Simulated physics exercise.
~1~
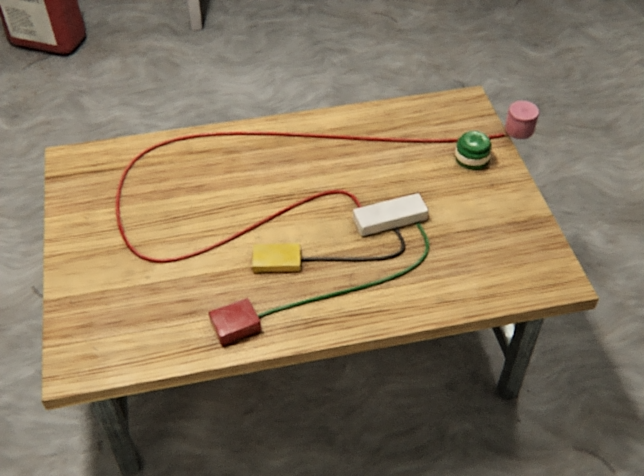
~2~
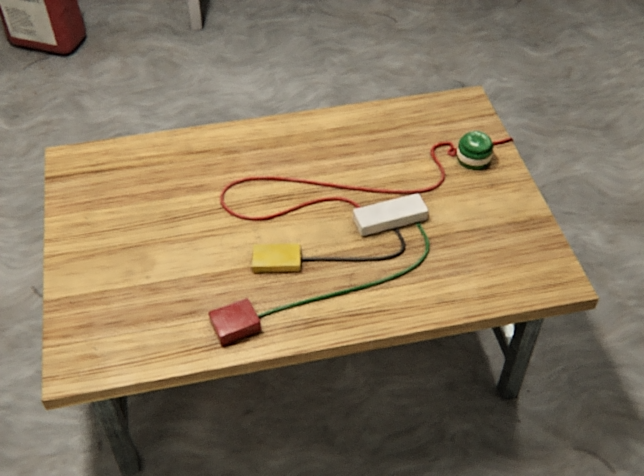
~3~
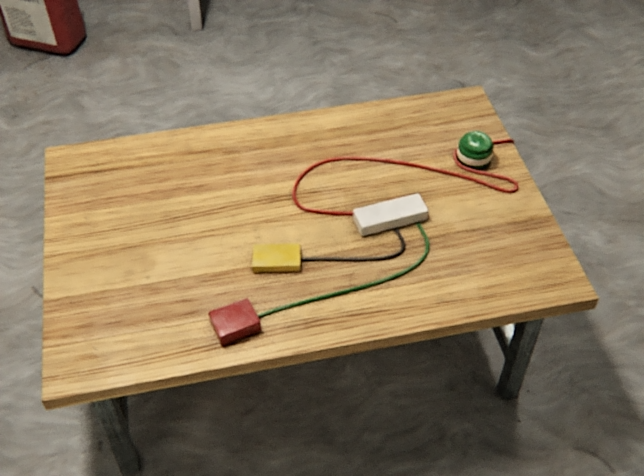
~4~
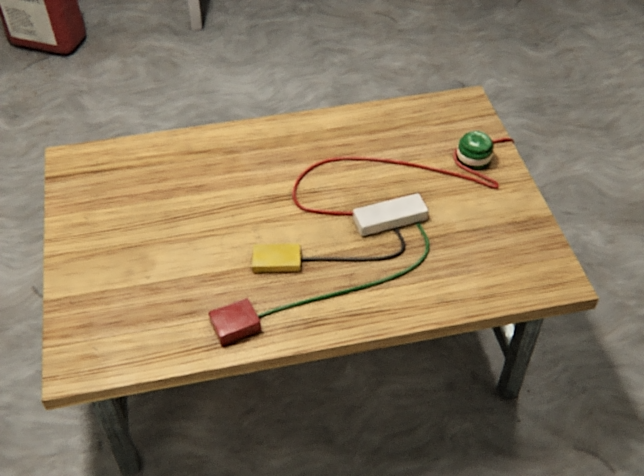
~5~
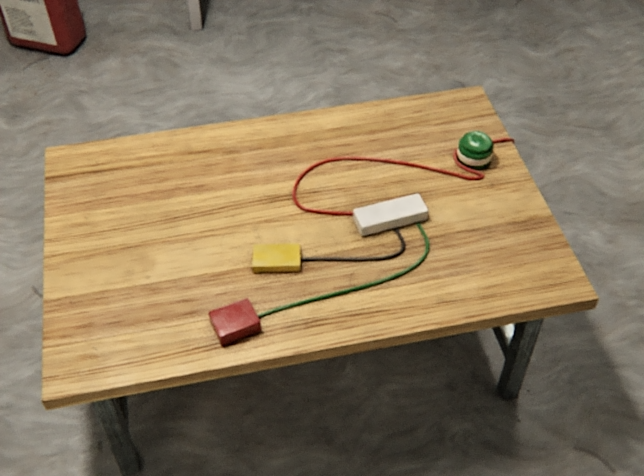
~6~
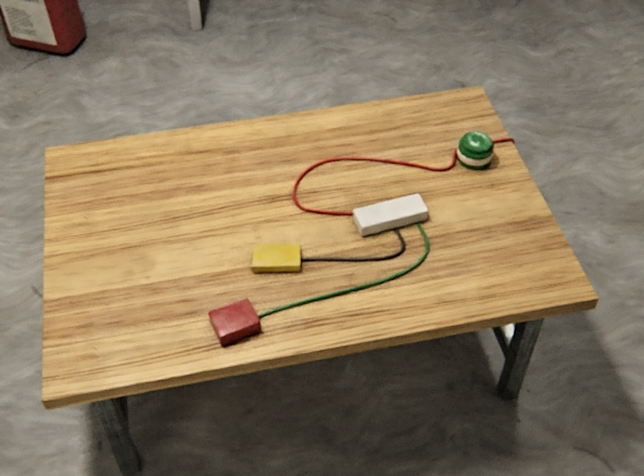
A pink cylindrical object sits at the far right edge of a wooden table, beside a green, jar-like object, with a red cable looping widely left and back to a white strip. The pink piece goes over the edge and out of view, and the cable's big loop shrinks and shifts right, bunching near the green object. The cable then forms a smaller loop, with a bend reaching toward the right edge. That bend draws back in steps toward the green object. Finally, the cable runs from the strip past the green object to the edge, while the strip, yellow block, red block and green object remain in place.
